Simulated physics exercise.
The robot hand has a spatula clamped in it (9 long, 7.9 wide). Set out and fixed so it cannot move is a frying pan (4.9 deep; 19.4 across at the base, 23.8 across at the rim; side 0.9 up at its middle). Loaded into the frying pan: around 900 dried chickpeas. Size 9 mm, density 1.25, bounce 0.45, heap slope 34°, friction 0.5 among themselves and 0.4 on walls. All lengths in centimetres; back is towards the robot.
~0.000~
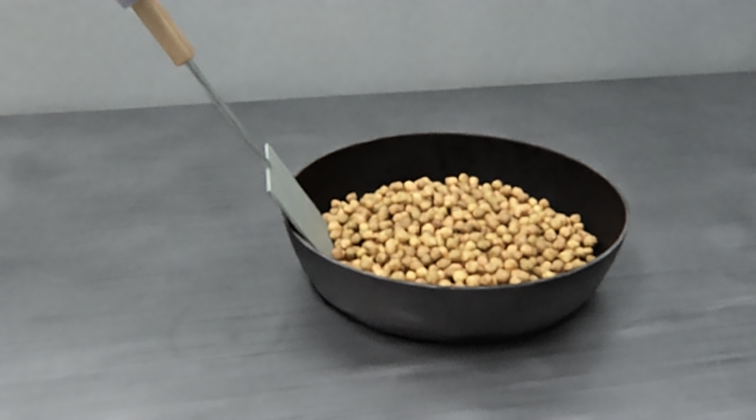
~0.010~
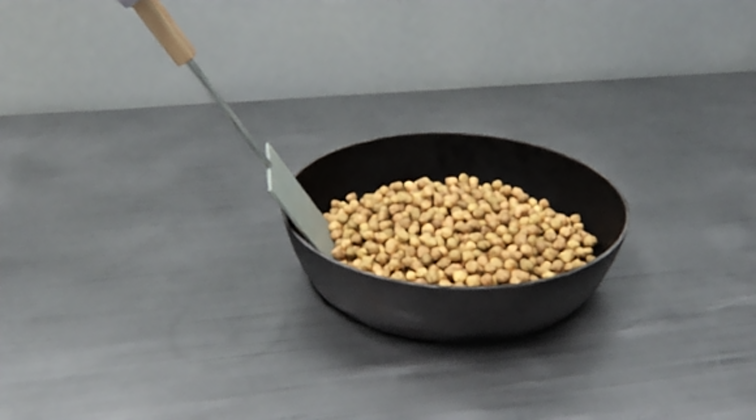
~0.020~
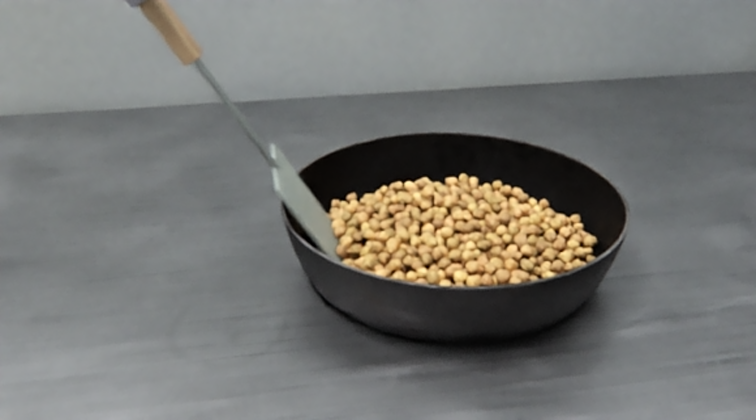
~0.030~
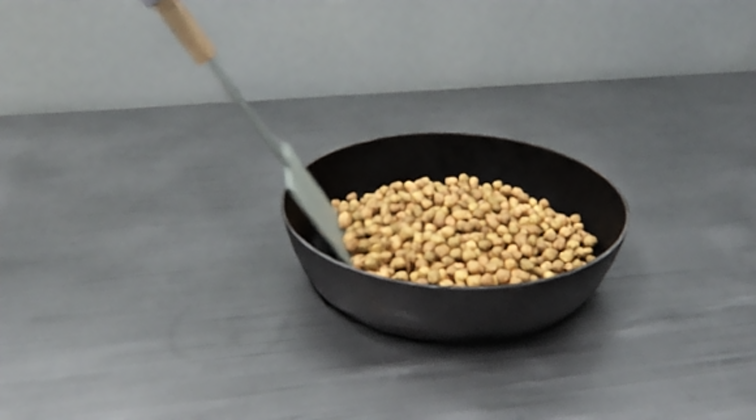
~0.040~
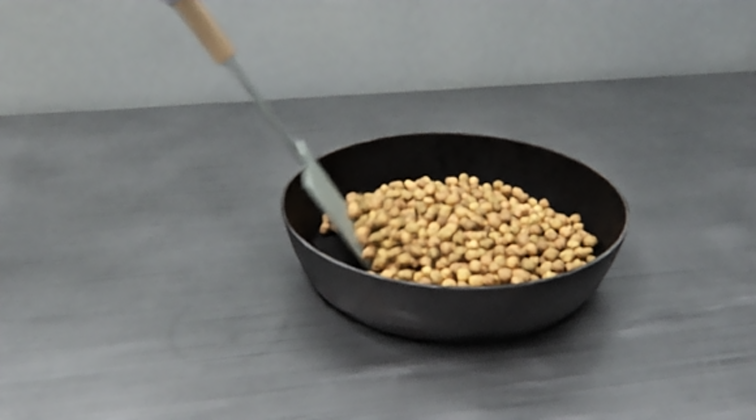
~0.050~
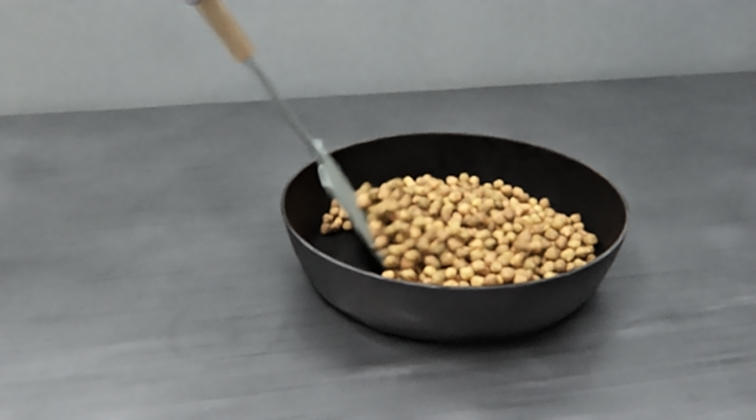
Spatula with a wooden handle sliding rightward through a heap of dried chickpeas in a black frying pan, pushing some along.
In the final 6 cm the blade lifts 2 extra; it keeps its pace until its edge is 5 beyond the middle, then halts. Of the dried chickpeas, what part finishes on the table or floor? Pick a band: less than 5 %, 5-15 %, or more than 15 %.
It falls in the band 5-15 %.
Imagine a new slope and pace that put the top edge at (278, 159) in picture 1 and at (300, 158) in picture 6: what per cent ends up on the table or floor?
0 %.
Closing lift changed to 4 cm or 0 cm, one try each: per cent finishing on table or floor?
First try around 15 percent, second try around 5 percent.
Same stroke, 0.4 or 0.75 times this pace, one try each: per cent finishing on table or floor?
Around 0 per cent and around 0 per cent.
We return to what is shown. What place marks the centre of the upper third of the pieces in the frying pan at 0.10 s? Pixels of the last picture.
It is centred close to (474, 211).
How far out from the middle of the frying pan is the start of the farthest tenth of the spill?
That's near 55 cm.
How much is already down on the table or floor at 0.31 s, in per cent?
Roughly 8 percent of it.
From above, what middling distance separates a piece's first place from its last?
Level distance of around 2 cm.
After 0.07 s, sloping 60°, highest piece 7 above the table; 900 in the frying pan.
After 0.10 s, sloping 60°, highest piece 8 above the table; 900 in the frying pan.
After 0.31 s, sloping 60°, highest piece 5 above the table; 819 in the frying pan, 78 on the table or floor, 3 on the blade or in flight.
After 1.36 s, sloping 60°, highest piece 5 above the table; 819 in the frying pan, 81 on the table or floor.
In the end, 819 in the frying pan, 81 on the table or floor. That is 9 % on the table or floor.
